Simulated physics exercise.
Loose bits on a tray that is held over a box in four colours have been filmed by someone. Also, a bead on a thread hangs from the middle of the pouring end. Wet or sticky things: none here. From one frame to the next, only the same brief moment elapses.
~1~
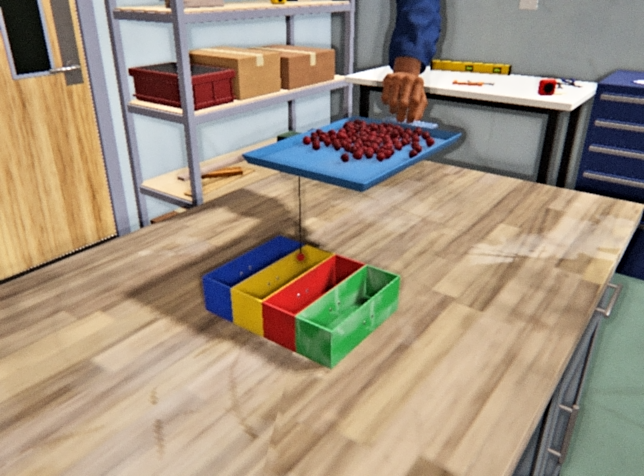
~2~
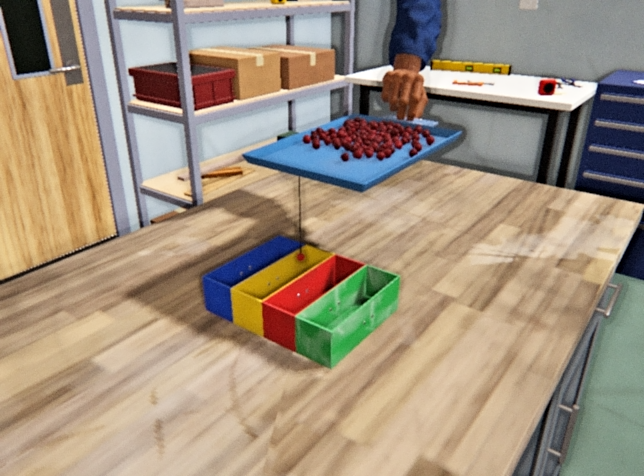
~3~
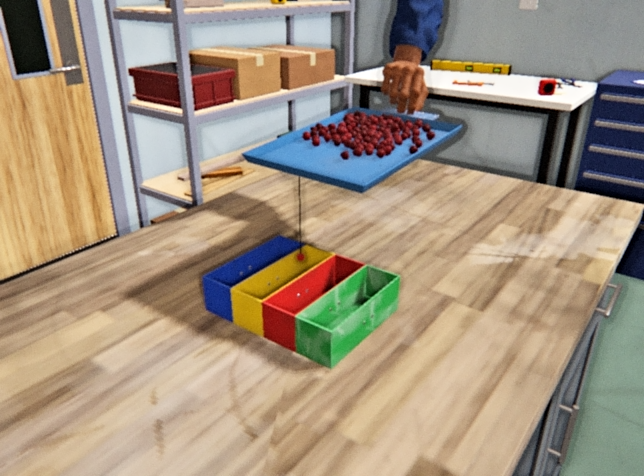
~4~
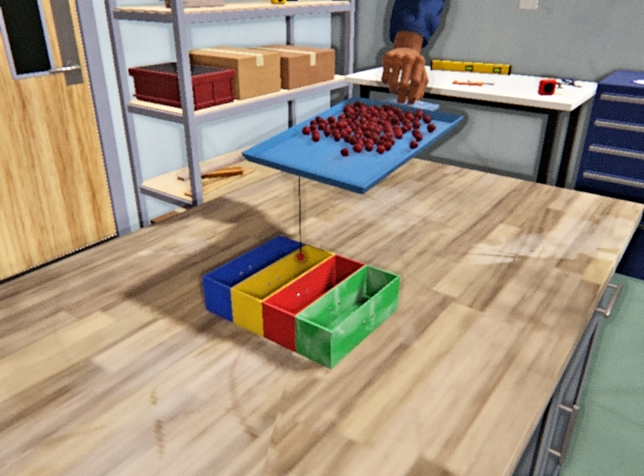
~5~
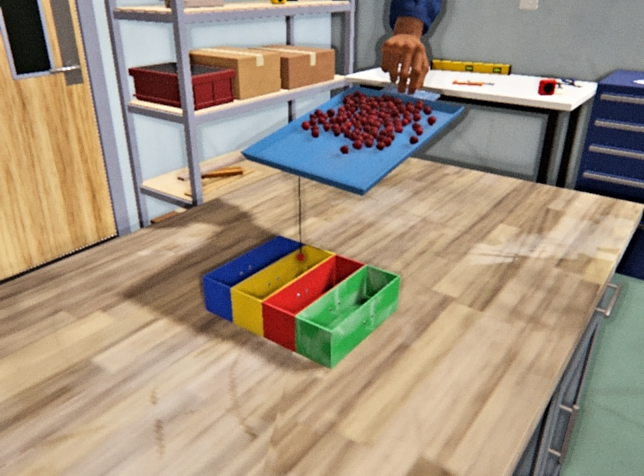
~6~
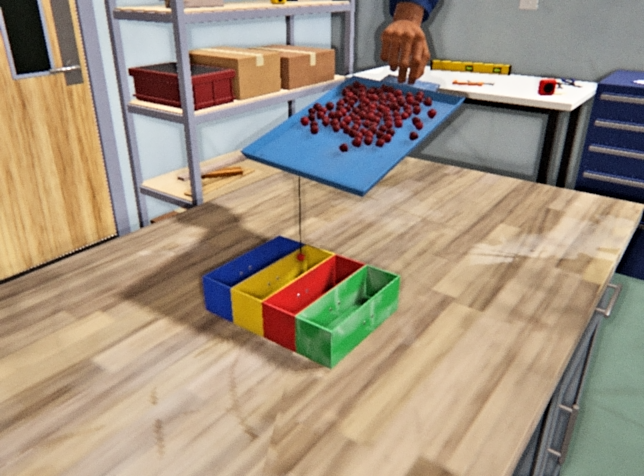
In a workshop, a hand slowly tilts a blue tray of dark red cherries.
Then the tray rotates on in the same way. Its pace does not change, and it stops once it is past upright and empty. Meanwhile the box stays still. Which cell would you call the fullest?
I would call the green cell the fullest.
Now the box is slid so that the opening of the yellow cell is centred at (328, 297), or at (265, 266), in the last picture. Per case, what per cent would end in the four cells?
First case around 90 %, second case around 60 %.
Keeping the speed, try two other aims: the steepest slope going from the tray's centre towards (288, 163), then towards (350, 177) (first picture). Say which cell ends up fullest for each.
The blue one first, the green one second.
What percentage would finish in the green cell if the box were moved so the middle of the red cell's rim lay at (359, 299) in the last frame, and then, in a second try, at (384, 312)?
0, then 0 %.
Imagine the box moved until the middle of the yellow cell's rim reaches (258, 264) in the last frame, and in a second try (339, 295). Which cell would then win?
The first position gives the cell in green, and the second gives the cell in yellow.
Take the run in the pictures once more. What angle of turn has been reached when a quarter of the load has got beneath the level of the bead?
50 degrees.
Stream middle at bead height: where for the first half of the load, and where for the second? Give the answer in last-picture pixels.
The first part passes (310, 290); everything after passes (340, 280).
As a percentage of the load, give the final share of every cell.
Approximate shares in per cent - blue cell 0, yellow cell 10, red cell 30, green cell 40.
Soon after the last picture, tray tipped steeply; about half on the tray; about a quarter in the green cell; a small part in the red cell; a small part in the yellow cell; a stray few in the blue cell; about a quarter falling or outside the box.
A little later, tray tipped right over; about a third in the green cell; about a quarter in the red cell; a small part in the yellow cell; a stray few in the blue cell; about a quarter falling or outside the box.
Later still, tray tipped past a quarter turn; about a third in the green cell; about a quarter in the red cell; a small part in the yellow cell; a stray few in the blue cell; about a quarter falling or outside the box.
At rest, tray tipped past a quarter turn; about a third in the green cell; about a quarter in the red cell; a small part in the yellow cell; a stray few in the blue cell; about a quarter outside the box.
